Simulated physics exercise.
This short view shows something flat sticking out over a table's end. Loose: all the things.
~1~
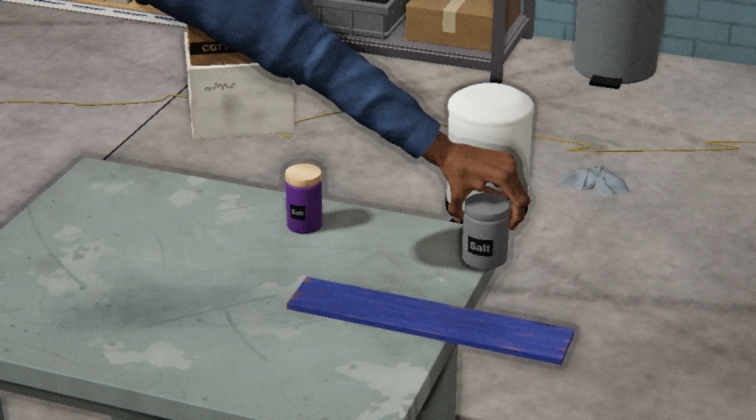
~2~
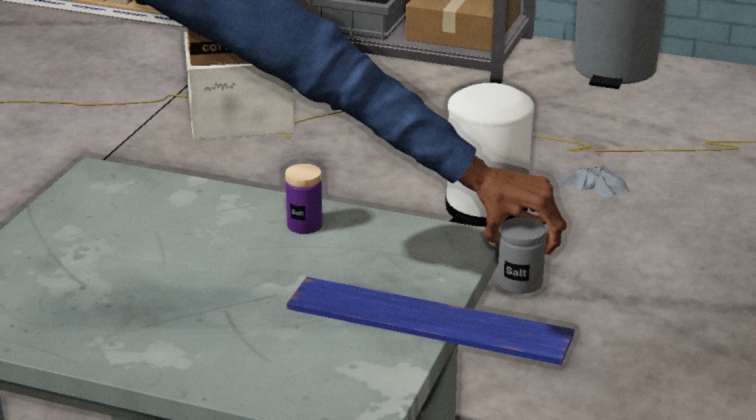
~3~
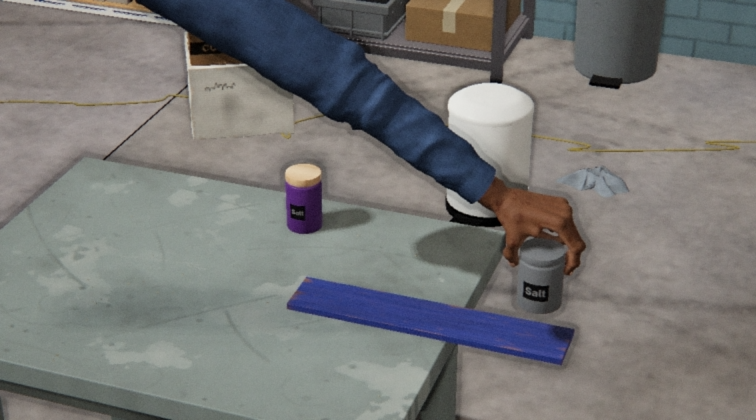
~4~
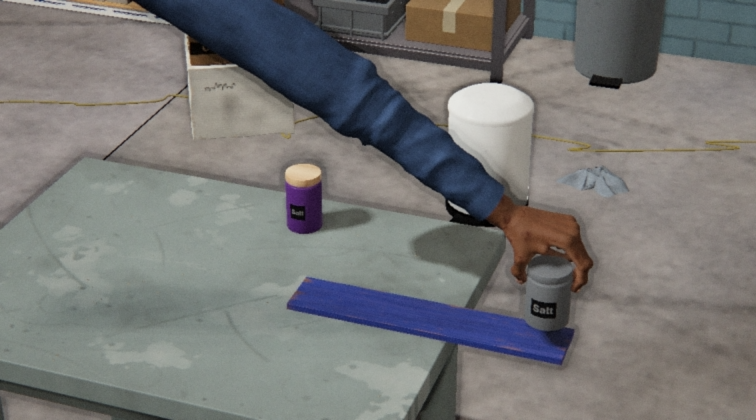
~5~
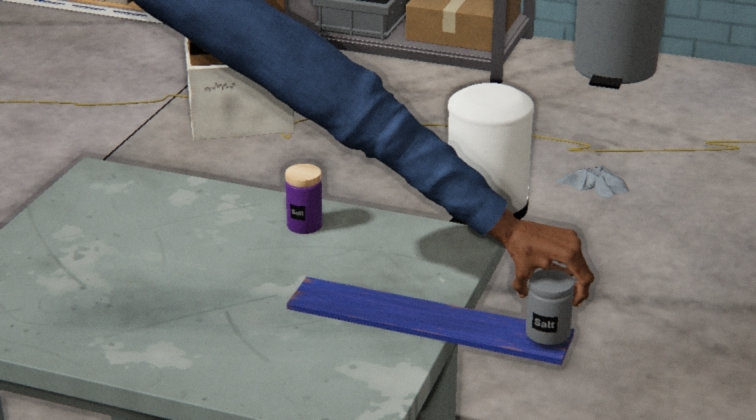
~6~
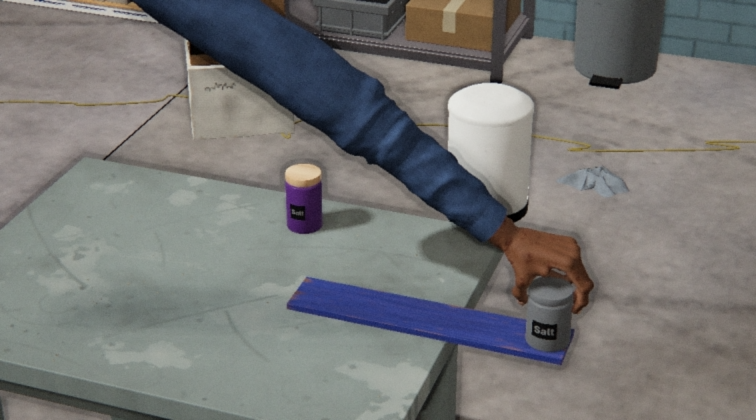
A grey salt jar, held from above by a hand in a blue sleeve, moved right and was lowered onto the overhanging end of a blue plank, while a purple jar stayed still on the table.
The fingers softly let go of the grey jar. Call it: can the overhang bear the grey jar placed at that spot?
It cannot.
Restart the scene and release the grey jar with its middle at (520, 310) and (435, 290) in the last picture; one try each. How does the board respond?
Well, first it tumbles down, and then in the second try it stays in place.
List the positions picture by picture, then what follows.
The first picture shows still above its spot; grey jar (486, 230); purple jar (304, 199).
The second picture shows still above its spot; grey jar (522, 255); purple jar (304, 199).
The third picture shows still above its spot; grey jar (541, 275); purple jar (304, 199).
The fourth picture shows still above its spot; grey jar (548, 293); purple jar (304, 199).
The fifth picture shows still above its spot; grey jar (550, 307); purple jar (304, 199).
The sixth picture shows in place under the hand; grey jar (549, 314); purple jar (304, 199).
Then, 0.50 s after the last picture, grey jar now down on the floor or falling; blue board tipped 67° from how it was.
Then, 0.60 s after the last picture, blue board now down on the floor or falling.
Then, 0.80 s after the last picture, things are still on the move.
Then, 0.90 s after the last picture, as before.
By the end, down on the floor or falling, blue board and grey jar; purple jar in place. The board comes down.
